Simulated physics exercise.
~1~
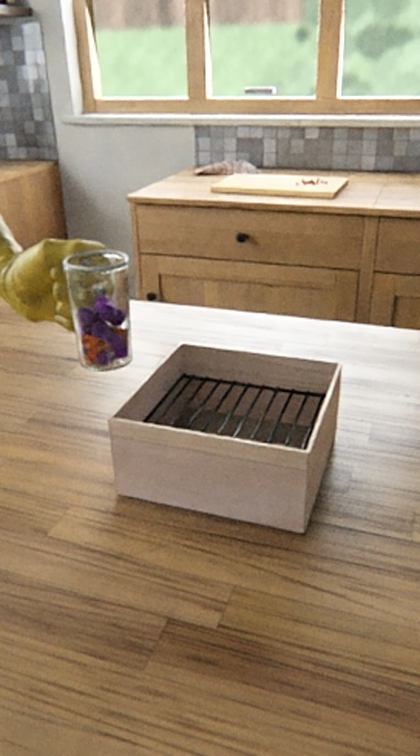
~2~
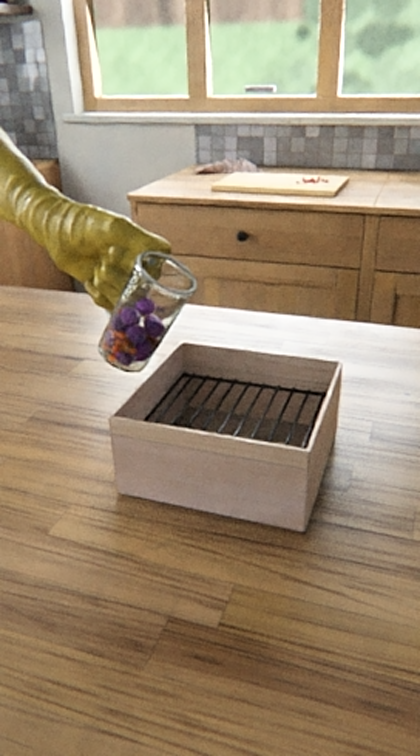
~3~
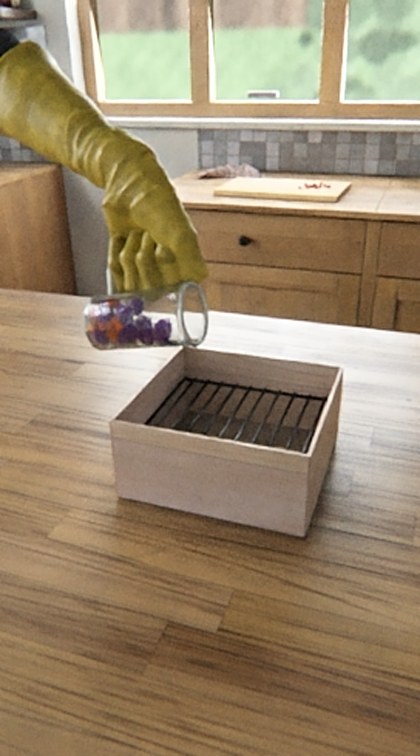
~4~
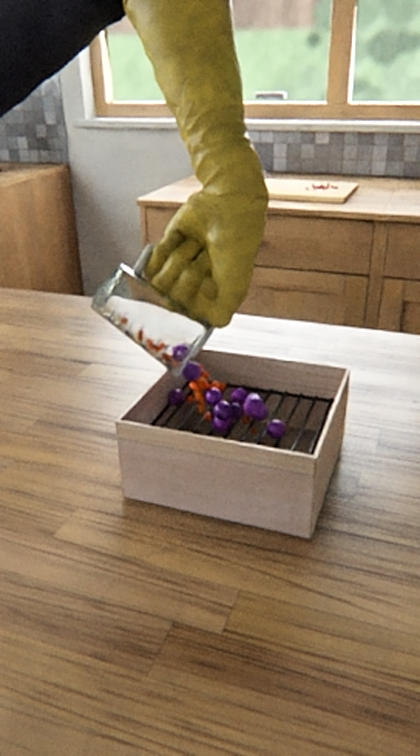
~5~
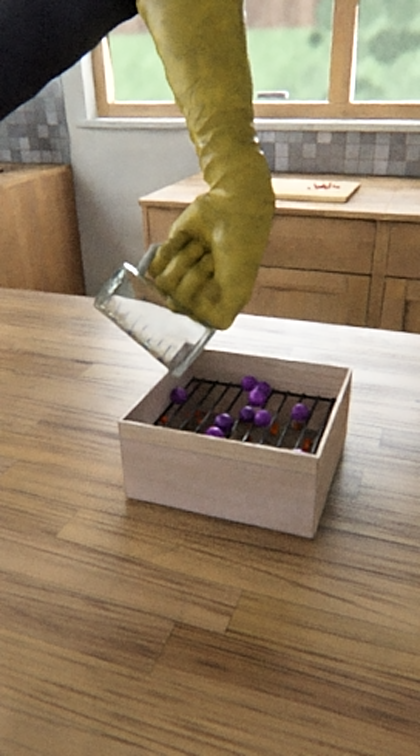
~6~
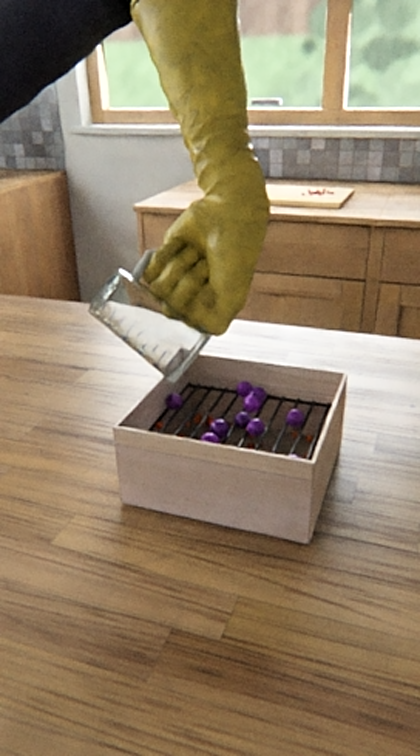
A hand in a yellow-green rubber glove brings a clear glass cup of purple and orange pieces in from the left, in a kitchen seen from slightly above a wooden counter. A pale open box with a dark wire rack across it sits on the counter, with wooden cabinets and a window behind. The glove moves the cup rightward, tilts it onto its side, then tips it mouth-down over the box. The pieces tumble out onto the rack. The purple ones all stay scattered on the wires, while nearly all the orange ones drop beneath, leaving a stray few on top.
